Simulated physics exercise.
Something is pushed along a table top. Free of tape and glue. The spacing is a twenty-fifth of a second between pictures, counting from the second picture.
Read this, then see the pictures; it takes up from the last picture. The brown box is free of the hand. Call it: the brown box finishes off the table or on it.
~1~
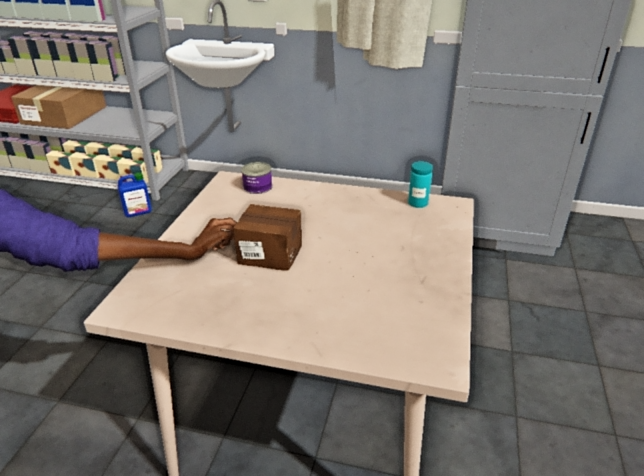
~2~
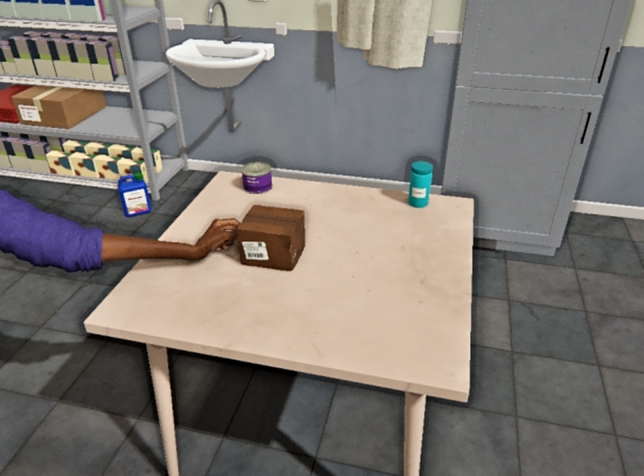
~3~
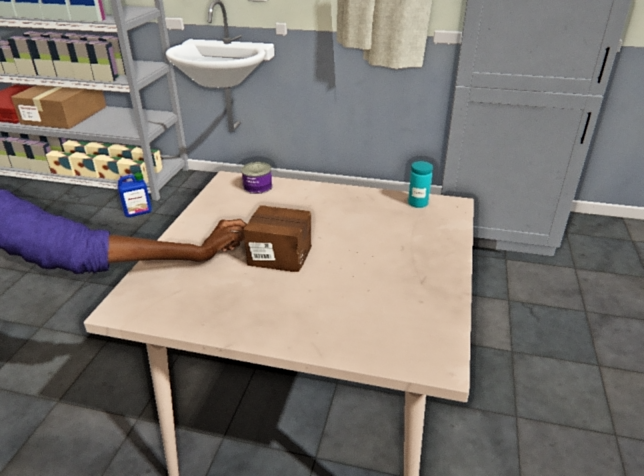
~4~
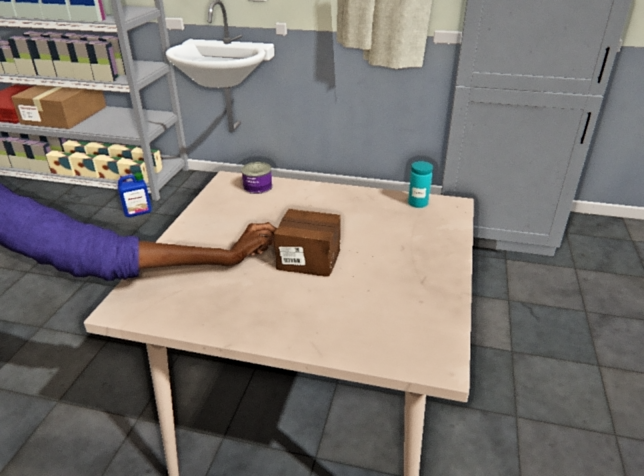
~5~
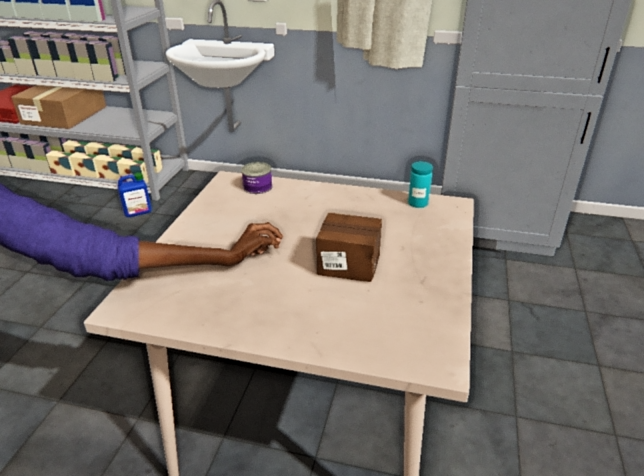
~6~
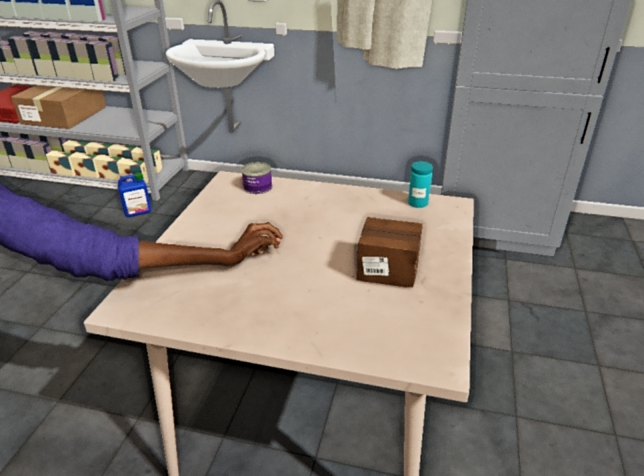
Off the table.
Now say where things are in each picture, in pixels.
Under the hand; brown box (269, 237), in the first frame.
Under the hand; brown box (273, 238), in the second frame.
Under the hand; brown box (279, 238), in the third frame.
Brown box (309, 242), in the fourth frame.
Brown box (349, 247) displaced about its own width, in the fifth frame.
Brown box (390, 252) displaced about its own width, in the sixth frame.
Then, 0.20 s past the last view, brown box now off the table.
Then, 0.40 s past the last view, things are still on the move.
Then, 0.50 s past the last view, as before.
Finally, off the table, brown box.
